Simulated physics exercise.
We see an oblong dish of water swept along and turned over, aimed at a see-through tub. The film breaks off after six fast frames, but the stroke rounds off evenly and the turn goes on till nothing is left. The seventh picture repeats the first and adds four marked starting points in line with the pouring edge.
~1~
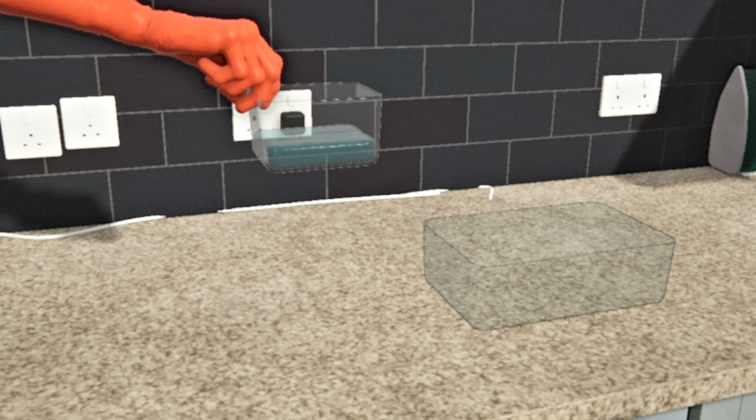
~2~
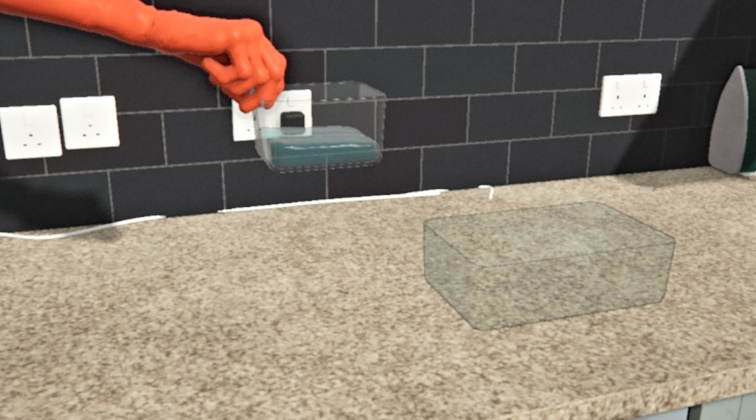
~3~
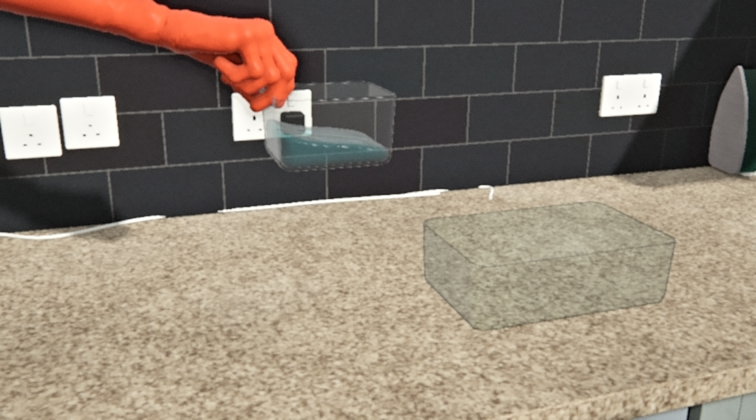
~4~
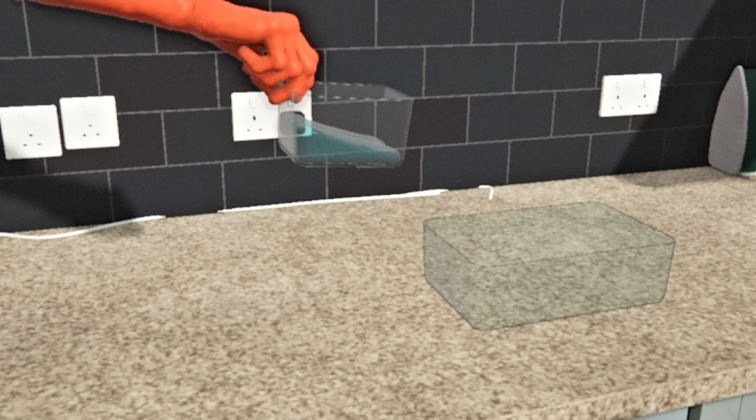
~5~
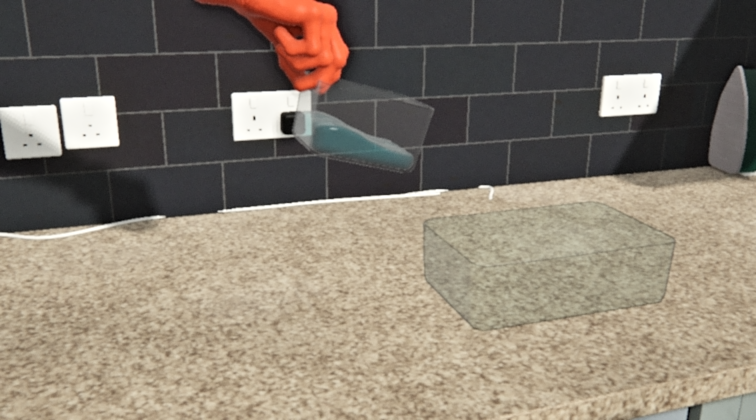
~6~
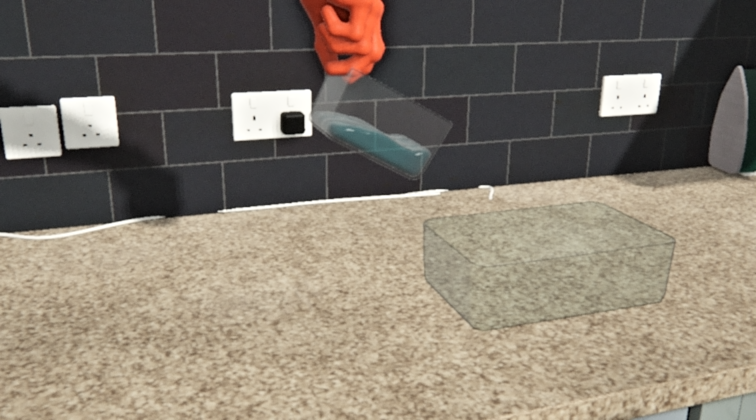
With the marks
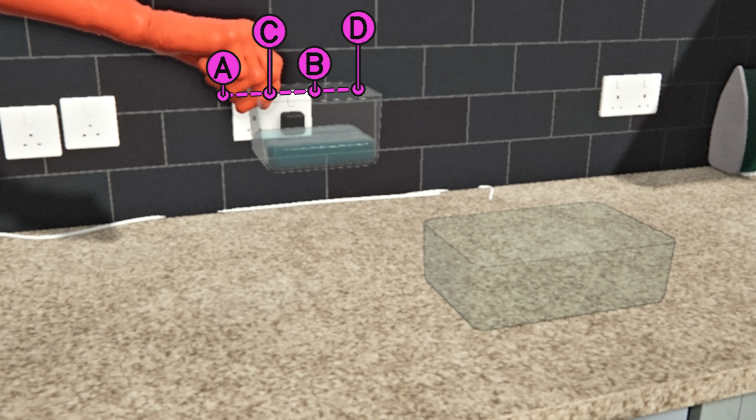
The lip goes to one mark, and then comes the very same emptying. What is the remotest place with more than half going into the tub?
Take B.
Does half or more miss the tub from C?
Yes, it does.
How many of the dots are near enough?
Two of the four.
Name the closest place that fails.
Place C.
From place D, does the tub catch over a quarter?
Yes, it does.
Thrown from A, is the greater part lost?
Yes, it does.
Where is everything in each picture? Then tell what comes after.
In the first frame, upright, lip at (367, 88); tub from (469, 330) to (661, 299); nothing has left yet.
In the second frame, upright, lip at (371, 88); nothing has left yet.
In the third frame, upright, lip at (380, 88); nothing has left yet.
In the fourth frame, tipped about 5°, lip at (397, 92); nothing has left yet.
In the fifth frame, tipped about 15°, lip at (417, 101); nothing has left yet.
In the sixth frame, tipped about 30°, lip at (436, 115); nothing has left yet.
In magenta, A at (223, 95); B at (314, 91); C at (269, 93); D at (358, 89).
If A is chosen, about 0 % lands in the tub, 99 % falls short.
If B is chosen, about 70 % lands in the tub, 23 % falls short and 6 % goes beside or beyond.
If C is chosen, about 30 % lands in the tub, 68 % falls short.
If D is chosen, about 87 % lands in the tub, 6 % falls short and 7 % goes beside or beyond.
